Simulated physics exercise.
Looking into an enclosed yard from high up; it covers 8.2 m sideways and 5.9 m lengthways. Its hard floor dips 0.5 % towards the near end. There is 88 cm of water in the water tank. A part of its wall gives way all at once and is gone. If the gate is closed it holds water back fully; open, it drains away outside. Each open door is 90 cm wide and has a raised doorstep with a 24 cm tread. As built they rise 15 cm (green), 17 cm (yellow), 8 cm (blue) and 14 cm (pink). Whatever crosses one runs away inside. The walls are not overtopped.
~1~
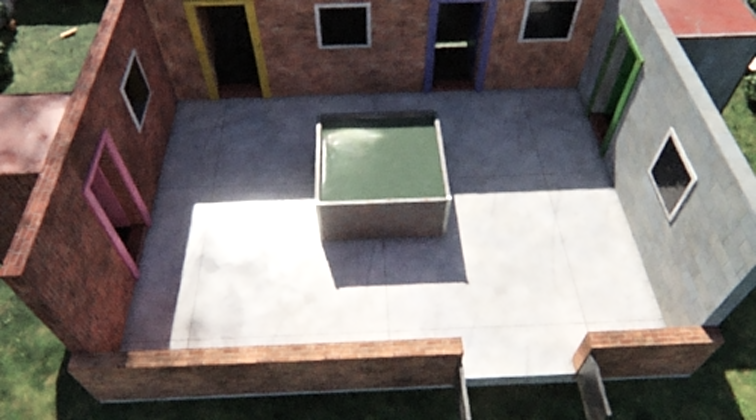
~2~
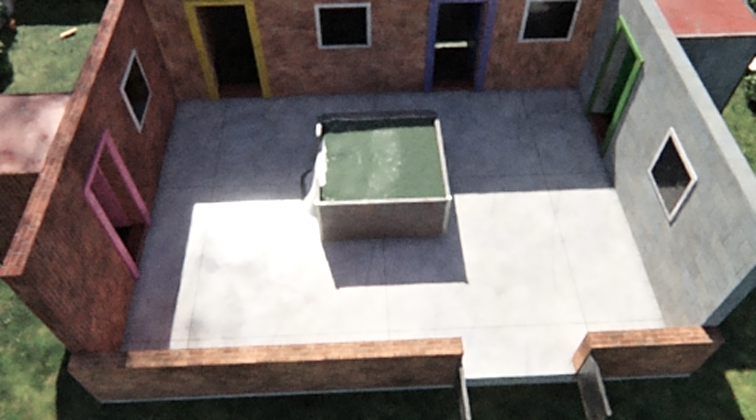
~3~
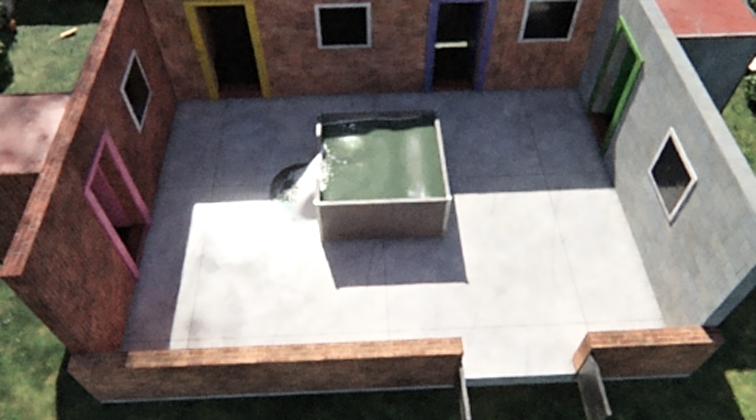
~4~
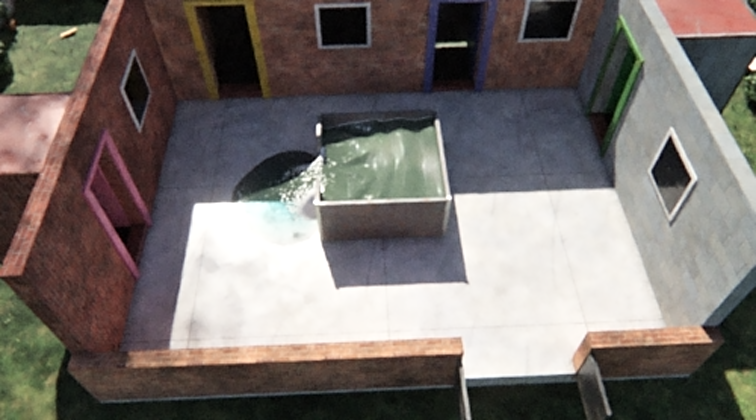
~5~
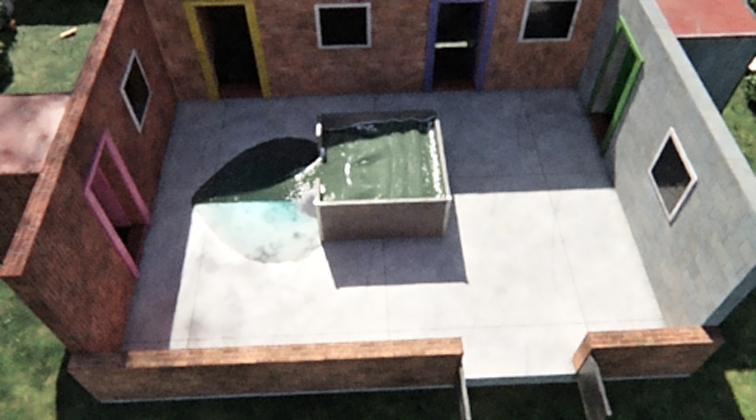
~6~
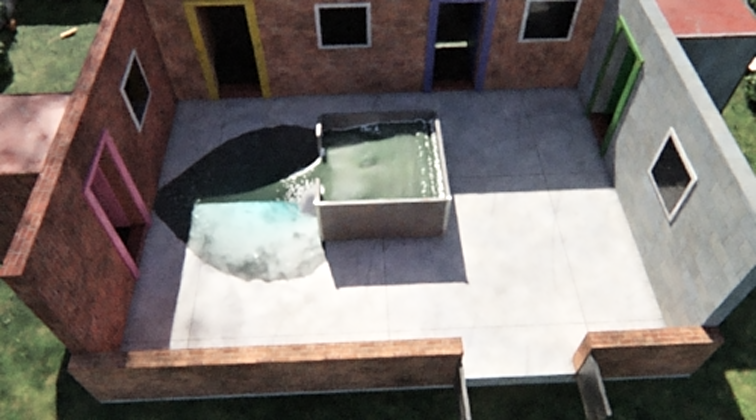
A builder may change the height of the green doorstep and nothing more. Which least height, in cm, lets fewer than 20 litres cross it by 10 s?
Close to 7.5 cm is just enough.
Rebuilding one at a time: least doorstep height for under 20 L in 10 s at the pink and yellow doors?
About 27 cm at pink and 14.5 cm at yellow.
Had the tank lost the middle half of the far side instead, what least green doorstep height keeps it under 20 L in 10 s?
About 17 cm.
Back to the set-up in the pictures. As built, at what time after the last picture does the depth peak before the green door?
At about 5.5 s.
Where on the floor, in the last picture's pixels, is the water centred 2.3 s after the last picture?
At about (285, 200).
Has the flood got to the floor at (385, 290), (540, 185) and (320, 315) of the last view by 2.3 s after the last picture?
In turn: Dry, still dry, dry.
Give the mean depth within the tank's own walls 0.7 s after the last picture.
Some 58 cm.
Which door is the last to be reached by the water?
The green one.
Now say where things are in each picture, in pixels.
In the first frame, still water, 88 cm deep, in the water tank at (380, 157); the green door at (610, 95) is dry.
In the second frame, water pours out at (323, 180) and has run 0.3 m, to (304, 212); about 14 cm deep outside, 88 cm at the back.
In the third frame, the front is at (274, 208), 0.9 m from the gap at (323, 182); 1.0 m2 of floor is wet, 88 cm left at the back.
In the fourth frame, the gap is at (323, 182), the front 1.5 m out at (237, 201); the back of the water tank holds 86 cm.
In the fifth frame, water pours out at (323, 183) and has run 2.3 m, to (196, 203); about 6 cm deep outside, 78 cm at the back.
In the sixth frame, water pours out at (323, 182) and has run 2.9 m, to (158, 204); about 5 cm deep outside, 74 cm at the back; the green door at (610, 95), 5.3 m from the gap, is still 5.3 m from the nearest water.
Then, 0.7 s after the last picture water covers 30 % of the floor, deepest (50 cm) near (318, 195); it has not reached the green door.
Then, 2.3 s after the last picture water covers 35 % of the floor, deepest (36 cm) near (114, 377); it has not reached the green door.
Then, 9.3 s after the last picture water covers 95 % of the floor, deepest (13 cm) near (634, 354); 8 cm at the green door, 0 litres in over its 15 cm doorstep.
At the green door as built, the water peaked near 12 cm, 5.5 s after the last picture.
Run again over the same 10 s with other heights there, 38 litres in over 6 cm, 5 litres over 9.5 cm. The limit of 20 litres is kept from about 7.5 cm up.
